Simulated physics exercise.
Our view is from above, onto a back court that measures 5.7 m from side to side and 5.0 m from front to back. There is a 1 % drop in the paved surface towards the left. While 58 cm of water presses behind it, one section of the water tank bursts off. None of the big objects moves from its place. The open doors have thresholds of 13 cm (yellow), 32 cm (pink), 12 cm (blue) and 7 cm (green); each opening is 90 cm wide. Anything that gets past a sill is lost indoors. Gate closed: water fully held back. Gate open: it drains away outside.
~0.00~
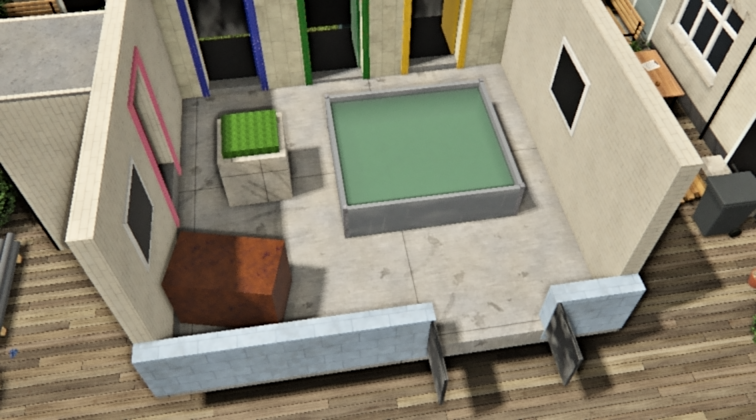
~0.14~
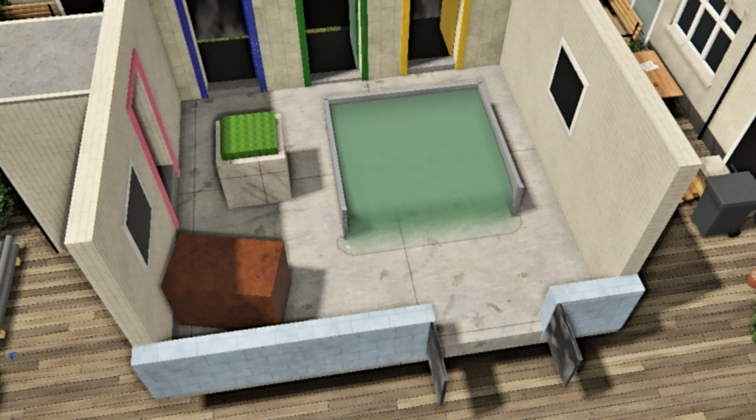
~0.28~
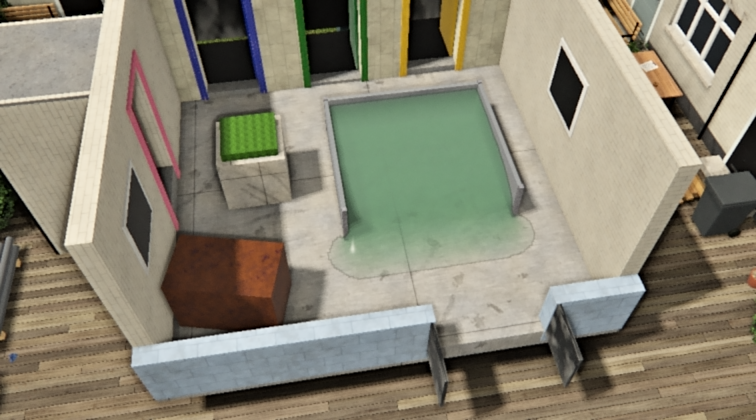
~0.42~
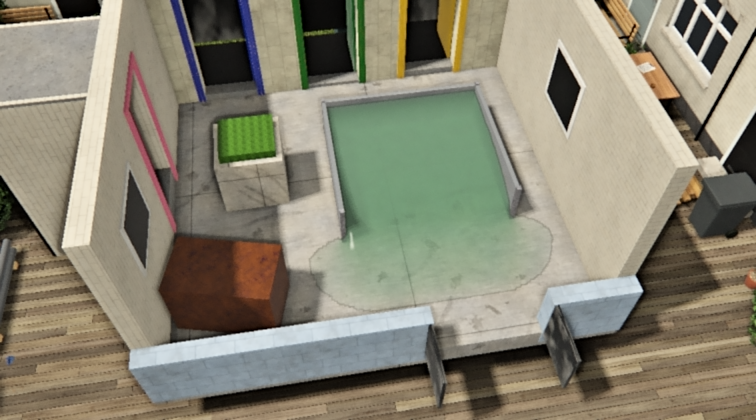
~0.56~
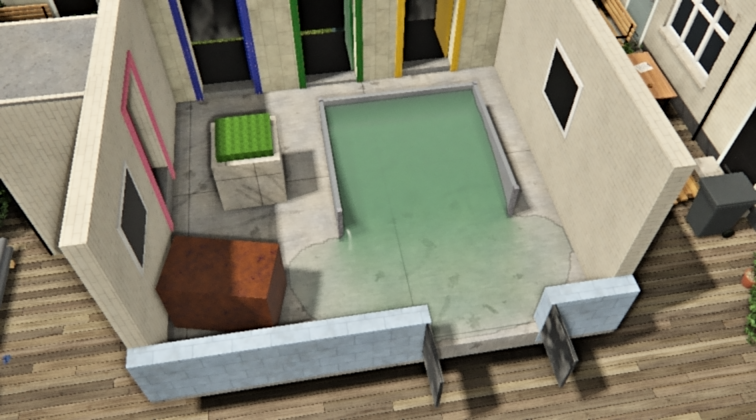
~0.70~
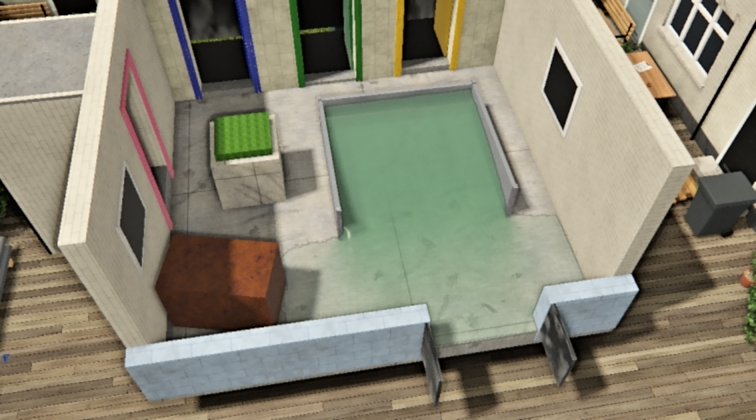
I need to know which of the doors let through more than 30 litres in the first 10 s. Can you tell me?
At the end, the yellow door remains shy of the limit; the pink door remains shy of the limit; the blue door remains shy of the limit; the green door remains shy of the limit.
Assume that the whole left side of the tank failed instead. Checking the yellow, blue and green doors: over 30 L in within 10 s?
Door by door - yellow: Within bounds, blue: Out of bounds, green: Out of bounds.
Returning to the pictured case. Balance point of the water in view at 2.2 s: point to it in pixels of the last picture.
The water is centred near (406, 234).
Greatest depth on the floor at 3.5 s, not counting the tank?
I'd say near 34 centimetres.
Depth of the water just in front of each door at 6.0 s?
You'd see yellow at 6 cm, pink at 9 cm, blue at 10 cm and green at 4 cm.
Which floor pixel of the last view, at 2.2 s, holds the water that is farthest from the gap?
(166, 371).
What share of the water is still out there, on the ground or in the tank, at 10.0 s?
I'd put it at some 50 percent still there.
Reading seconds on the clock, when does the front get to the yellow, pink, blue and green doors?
Yellow: 4.5 s; pink: 2.8 s; blue: 4.5 s; green: 4.5 s.
After 1.4 s water covers 30 % of the floor and is deepest (38 cm) near (405, 334); yellow door not reached, pink door not reached, blue door not reached, green door not reached.
After 2.2 s water covers 35 % of the floor and is deepest (35 cm) near (166, 371); yellow door not reached, pink door not reached, blue door not reached, green door not reached.
After 3.5 s water covers 60 % of the floor and is deepest (34 cm) near (224, 362); yellow door not reached, pink door 3 cm at the sill, 0 L in, blue door not reached, green door not reached.
After 6.0 s water covers 90 % of the floor and is deepest (18 cm) near (166, 371); yellow door 6 cm at the sill, 0 L in, pink door 9 cm at the sill, 0 L in, blue door 10 cm at the sill, 0 L in, green door 4 cm at the sill, 0 L in.
After 10.0 s water covers 95 % of the floor and is deepest (12 cm) near (254, 160); yellow door 4 cm at the sill, 0 L in, pink door 6 cm at the sill, 0 L in, blue door 11 cm at the sill, 0 L in, green door 9 cm at the sill, 2 L in.
